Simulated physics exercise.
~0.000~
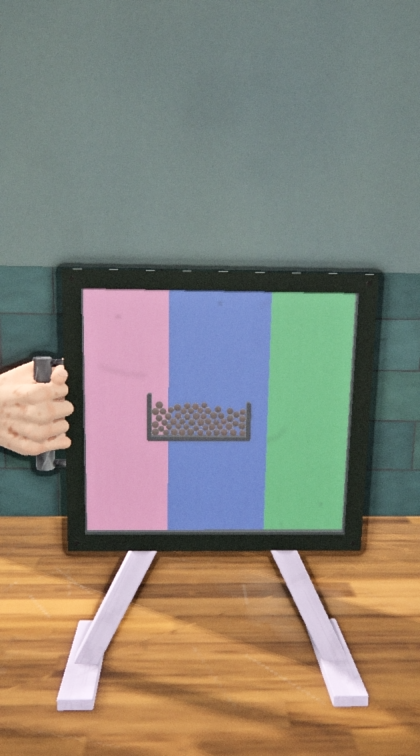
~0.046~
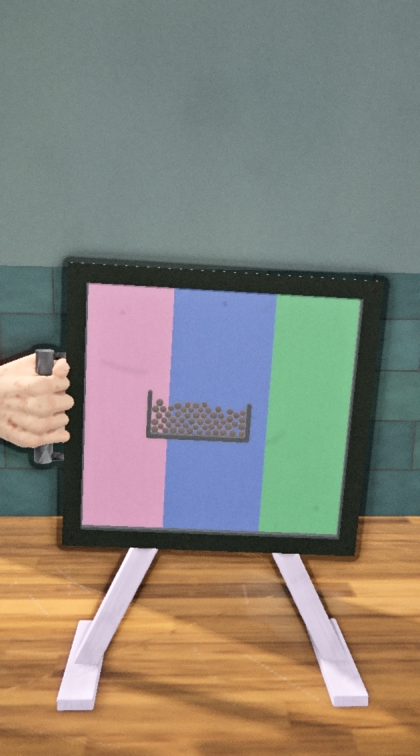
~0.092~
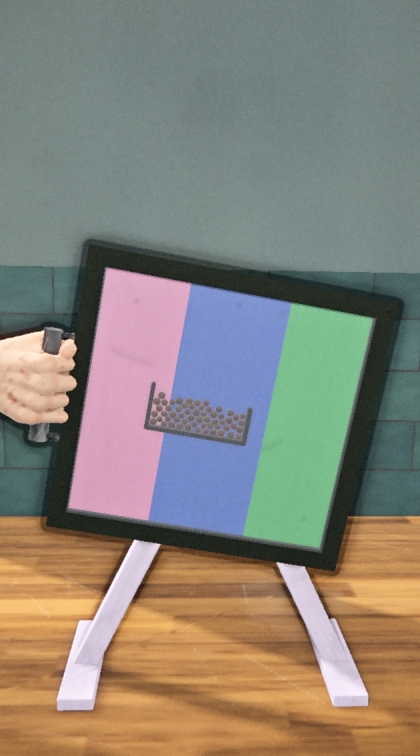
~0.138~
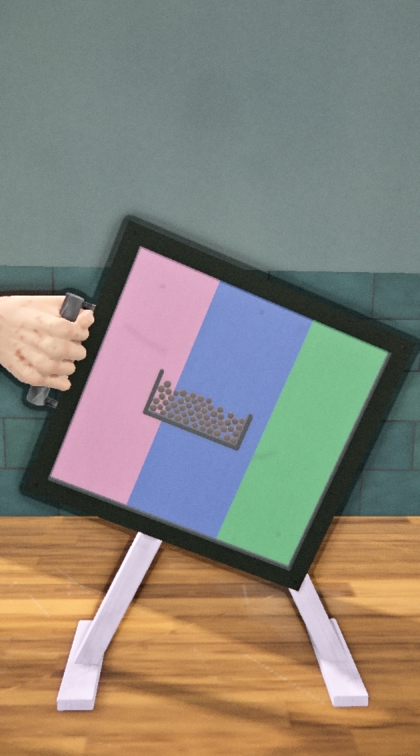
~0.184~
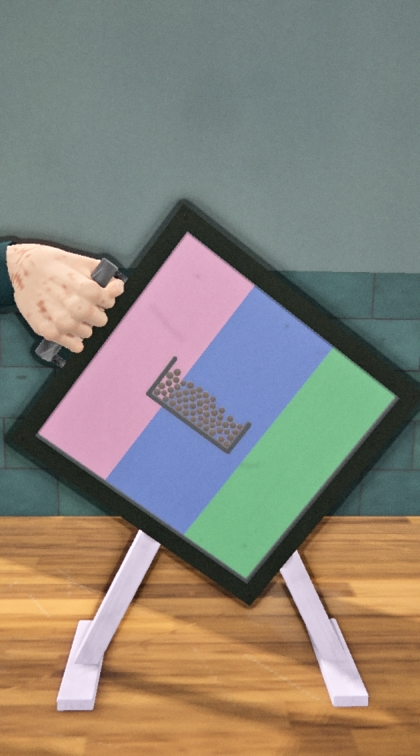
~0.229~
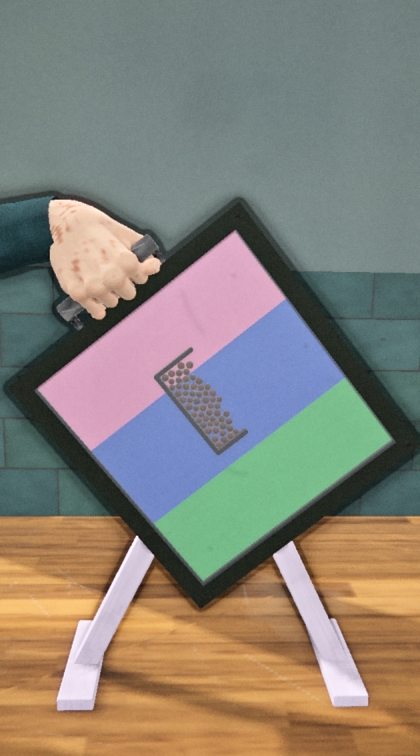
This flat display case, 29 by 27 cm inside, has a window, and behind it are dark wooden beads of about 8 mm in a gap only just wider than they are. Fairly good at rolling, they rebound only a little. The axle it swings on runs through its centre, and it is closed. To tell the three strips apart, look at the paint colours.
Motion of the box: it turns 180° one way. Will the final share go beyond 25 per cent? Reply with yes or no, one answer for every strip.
Pink - no, blue - yes, green - yes.
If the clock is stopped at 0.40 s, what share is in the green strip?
The share there is around 0 percent.
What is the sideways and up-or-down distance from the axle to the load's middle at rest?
Offset approx. 5 cm left, 13 cm below.
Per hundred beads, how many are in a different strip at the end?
About 65 in a hundred.
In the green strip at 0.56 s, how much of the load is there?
Around 35 per cent.
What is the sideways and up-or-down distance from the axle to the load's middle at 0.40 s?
Roughly 1 centimetres to the right and 1 centimetres below.
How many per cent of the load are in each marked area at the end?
The pink strip ends with 5 percent, the blue strip with 40 percent and the green strip with 55 percent.
After 0.40 s, it stands 106° clockwise; the beads' middle is 1 cm right of and 1 cm below the centre; blue 95 %.
After 0.56 s, it stands 157° clockwise; the beads' middle is in line with and 11 cm below the centre; blue 65 %, green 35 %.
After 0.70 s, it stands 180° clockwise; the beads' middle is 5 cm left of and 13 cm below the centre; pink 5 %, blue 45 %, green 50 %.
Settled by 1.3 s, it stands 180° clockwise; pink 5 %, blue 40 %, green 55 %.
